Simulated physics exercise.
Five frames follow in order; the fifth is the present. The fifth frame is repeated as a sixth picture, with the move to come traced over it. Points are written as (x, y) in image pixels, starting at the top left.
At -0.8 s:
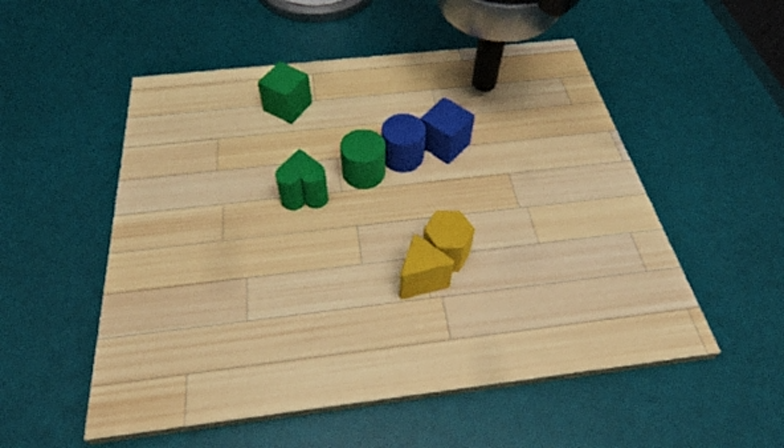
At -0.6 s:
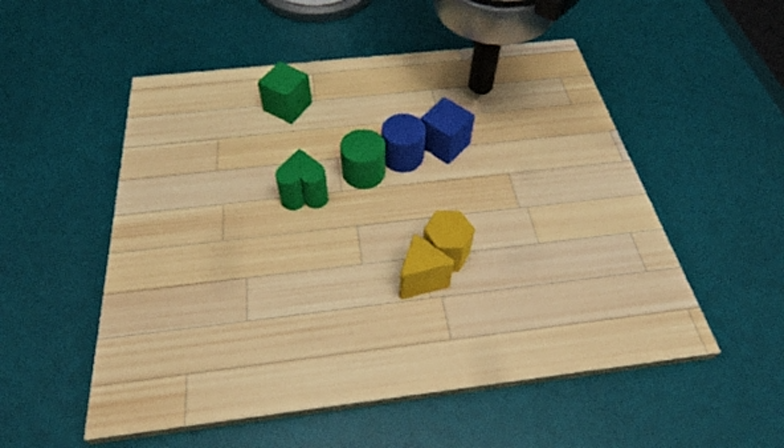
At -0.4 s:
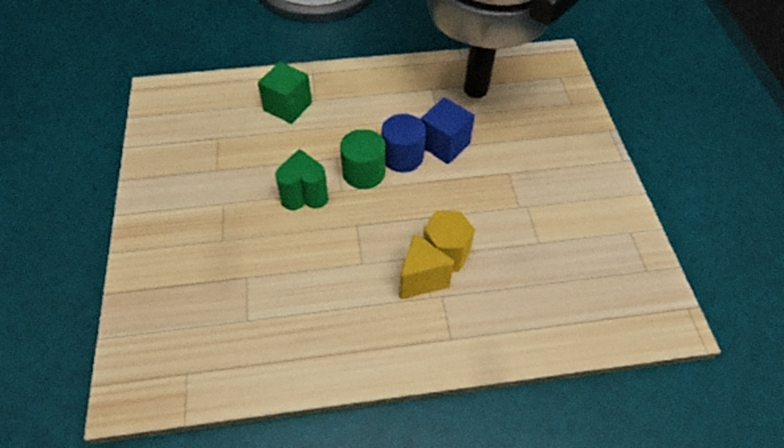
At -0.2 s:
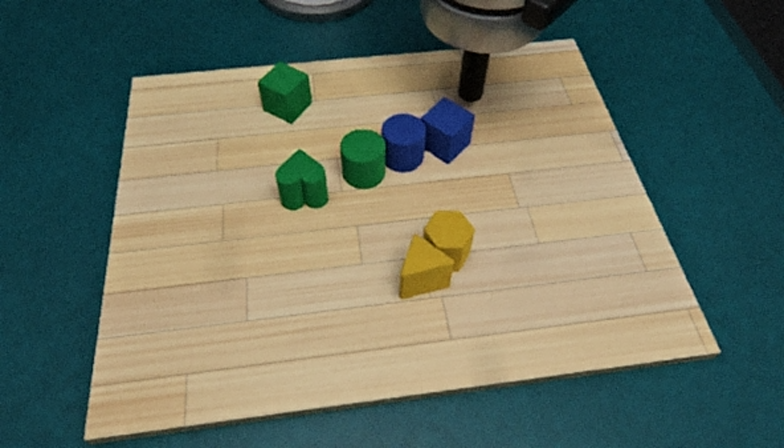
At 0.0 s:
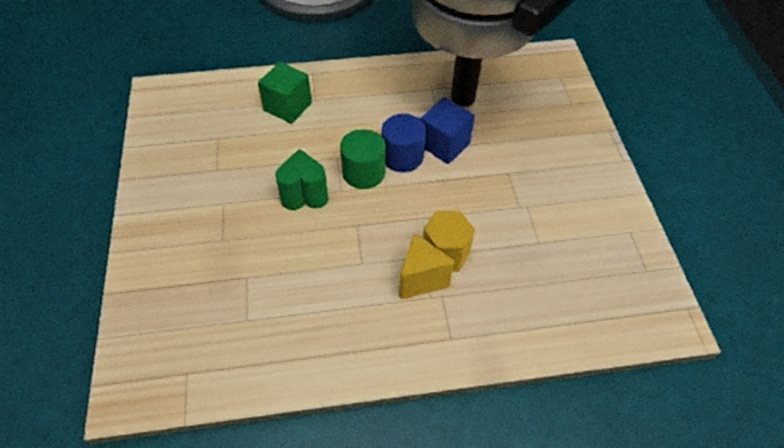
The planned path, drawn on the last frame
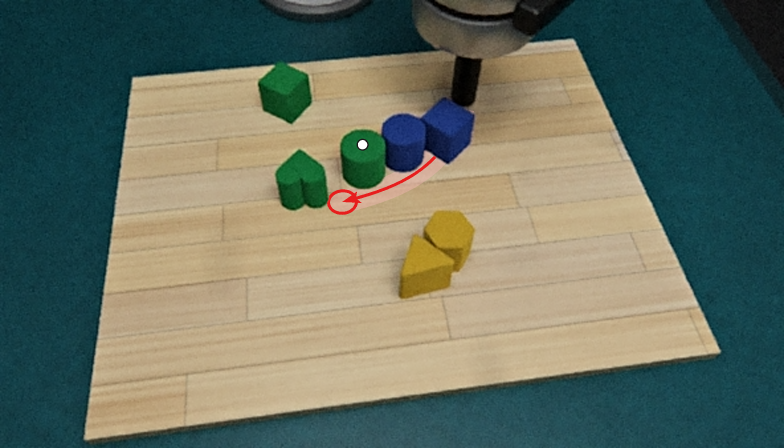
On a wooden board, a dark post moves slightly down and left near still blocks.
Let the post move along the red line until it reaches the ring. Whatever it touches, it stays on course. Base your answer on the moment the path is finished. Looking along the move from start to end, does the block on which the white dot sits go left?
I expect not.
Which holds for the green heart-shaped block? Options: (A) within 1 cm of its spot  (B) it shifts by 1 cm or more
It's B.
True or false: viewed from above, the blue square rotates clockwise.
False - the claim does not hold.
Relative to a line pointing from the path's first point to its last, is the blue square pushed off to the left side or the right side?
Well, taking the path from its start to its end as straight ahead, the blue square moves to the left.
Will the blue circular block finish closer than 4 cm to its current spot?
I'd say no.
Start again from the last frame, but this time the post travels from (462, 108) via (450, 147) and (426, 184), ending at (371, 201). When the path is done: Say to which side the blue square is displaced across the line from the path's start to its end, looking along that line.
Pushed left.
Drawn move, from (462, 108) via (442, 148) and (401, 182), ending at (343, 202); the dot is on the green circular block.
What follows on the original path. One third of the way, post at (443, 140); green circular block at (346, 149); blue circular block at (392, 144); blue square at (439, 146), turned 20° anticlockwise.
Two thirds of the way, post at (400, 174); green heart-shaped block at (289, 172); green circular block at (319, 148); blue circular block at (365, 148); blue square at (430, 175), turned 65° anticlockwise.
At the end, post at (342, 194); green heart-shaped block at (286, 172); green circular block at (297, 137); blue circular block at (341, 144); blue square at (430, 176), turned 70° anticlockwise.
